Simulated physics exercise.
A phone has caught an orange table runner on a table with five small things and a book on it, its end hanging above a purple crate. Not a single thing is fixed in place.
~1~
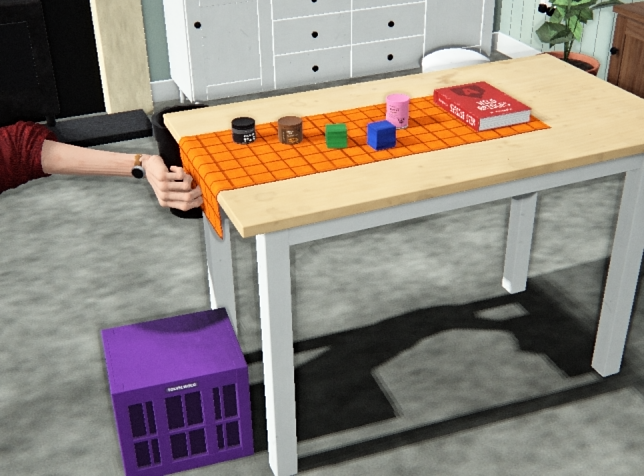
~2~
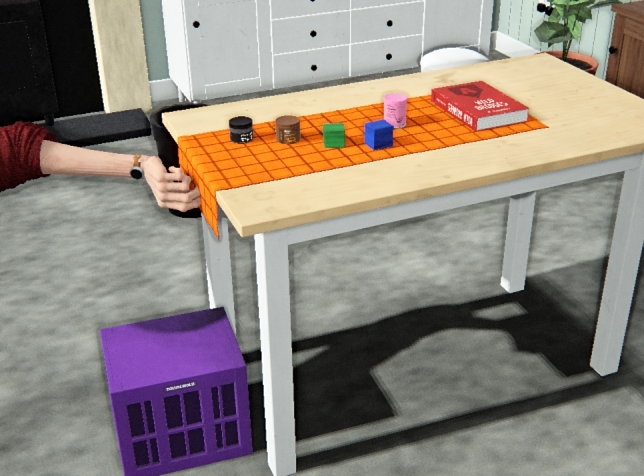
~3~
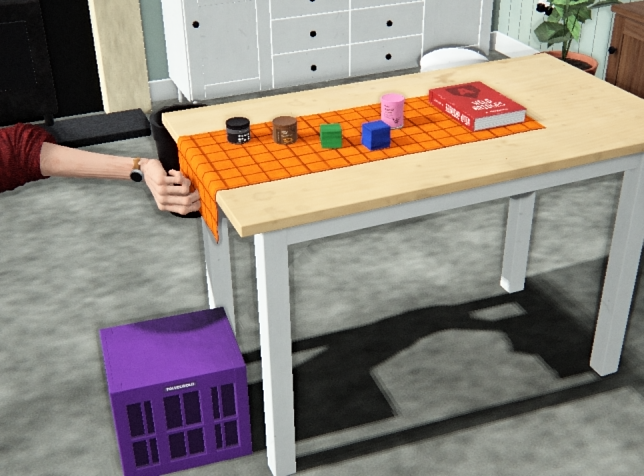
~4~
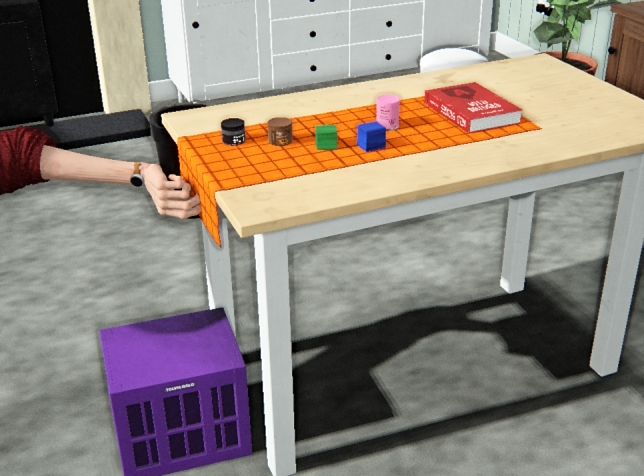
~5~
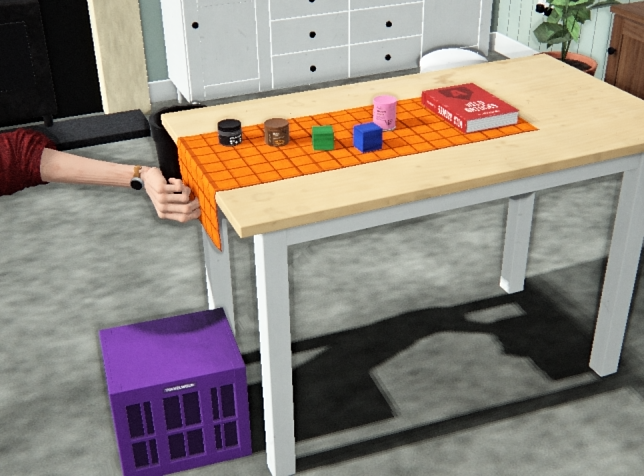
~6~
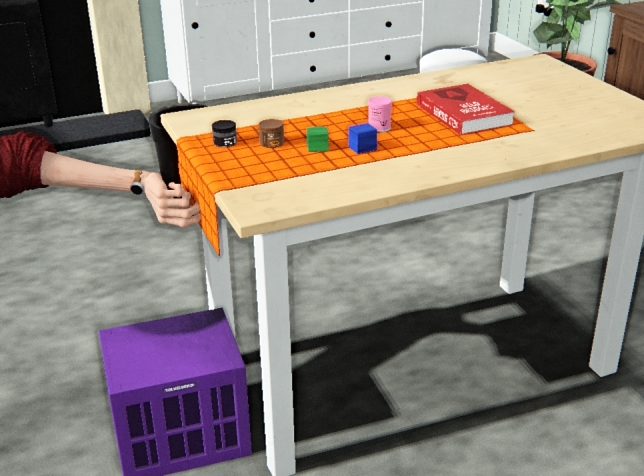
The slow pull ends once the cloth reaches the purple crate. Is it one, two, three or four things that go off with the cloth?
Three items fall.
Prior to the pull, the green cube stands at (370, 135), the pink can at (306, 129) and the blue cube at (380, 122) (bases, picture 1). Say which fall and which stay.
Outcome: Green cube stays aboard, pink can falls away, blue cube stays aboard.
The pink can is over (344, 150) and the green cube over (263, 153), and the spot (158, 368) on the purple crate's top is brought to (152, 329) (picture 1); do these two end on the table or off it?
The pink can? Safe. The green cube? Lost.
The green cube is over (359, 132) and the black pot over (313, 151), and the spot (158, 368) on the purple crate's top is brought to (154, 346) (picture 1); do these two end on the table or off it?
Green cube: Still up. Black pot: Off.
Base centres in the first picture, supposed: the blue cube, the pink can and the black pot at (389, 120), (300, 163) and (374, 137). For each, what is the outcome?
Here's how it goes: The blue cube makes it through, the pink can ends up down, and the black pot makes it through.
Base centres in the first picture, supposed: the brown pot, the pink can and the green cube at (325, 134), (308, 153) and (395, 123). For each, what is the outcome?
Result - brown pot lost; pink can lost; green cube retained.
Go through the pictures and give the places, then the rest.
The first frame shows hem (223, 240); black pot (243, 121); brown pot (290, 120); green cube (336, 127); blue cube (382, 125); pink can (398, 98); top of the crate (158, 368).
The second frame shows hem (220, 241); black pot (240, 121).
The third frame shows hem (218, 244); brown pot (285, 120).
The fourth frame shows hem (222, 248); green cube (326, 128); top of the crate (156, 368).
The fifth frame shows hem (222, 251); blue cube (368, 127).
The sixth frame shows hem (221, 256); black pot (224, 124); brown pot (271, 123); green cube (318, 130); blue cube (363, 128); pink can (380, 100).
Soon after, hem near (203, 277); black pot gone.
After that, hem near (205, 319); black pot and brown pot gone.
And then, hem on the crate; black pot, brown pot and green cube gone.
In the end, hem on the crate; black pot, brown pot and green cube gone. The table loses three.
